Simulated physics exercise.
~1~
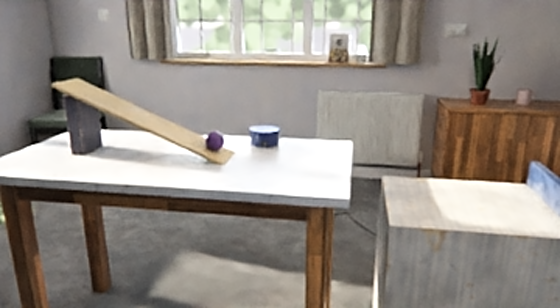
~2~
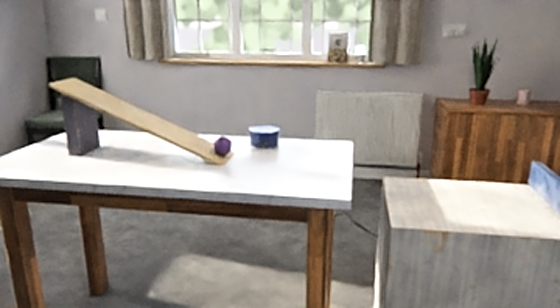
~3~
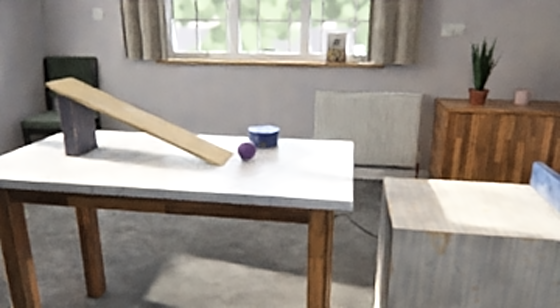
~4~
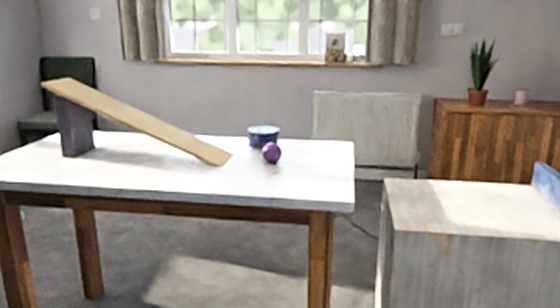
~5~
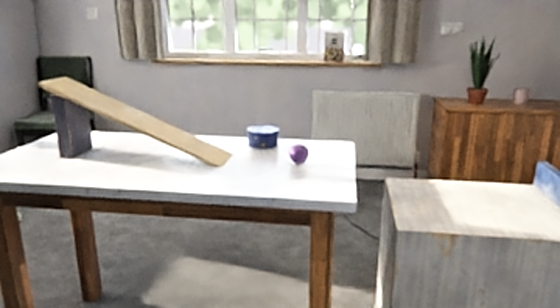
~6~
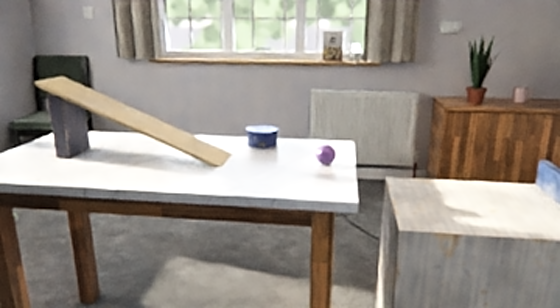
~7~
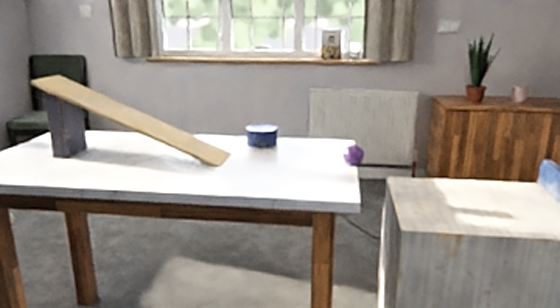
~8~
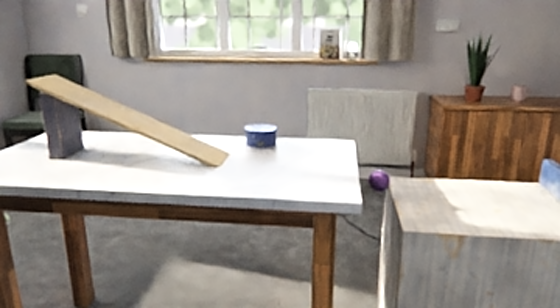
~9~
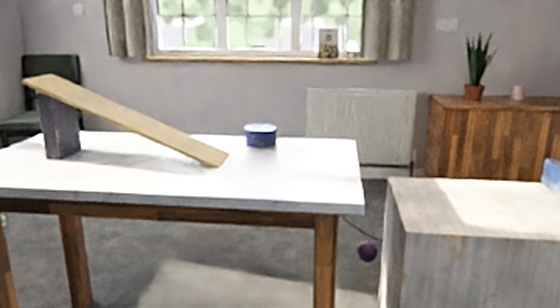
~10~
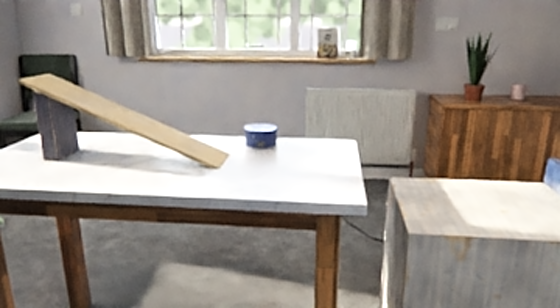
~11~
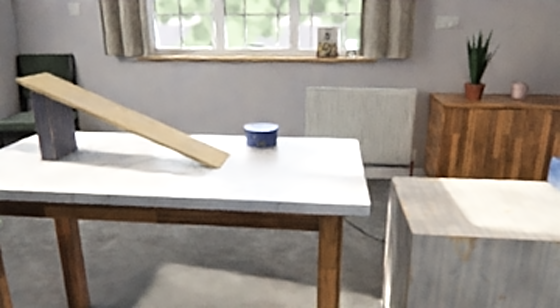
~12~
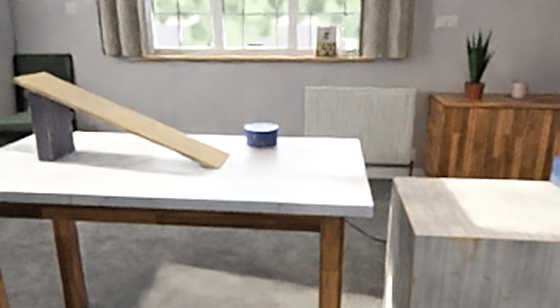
Purple ball rolling off a ramp and rightward past a blue tub, then dropping off the table edge into the gap.
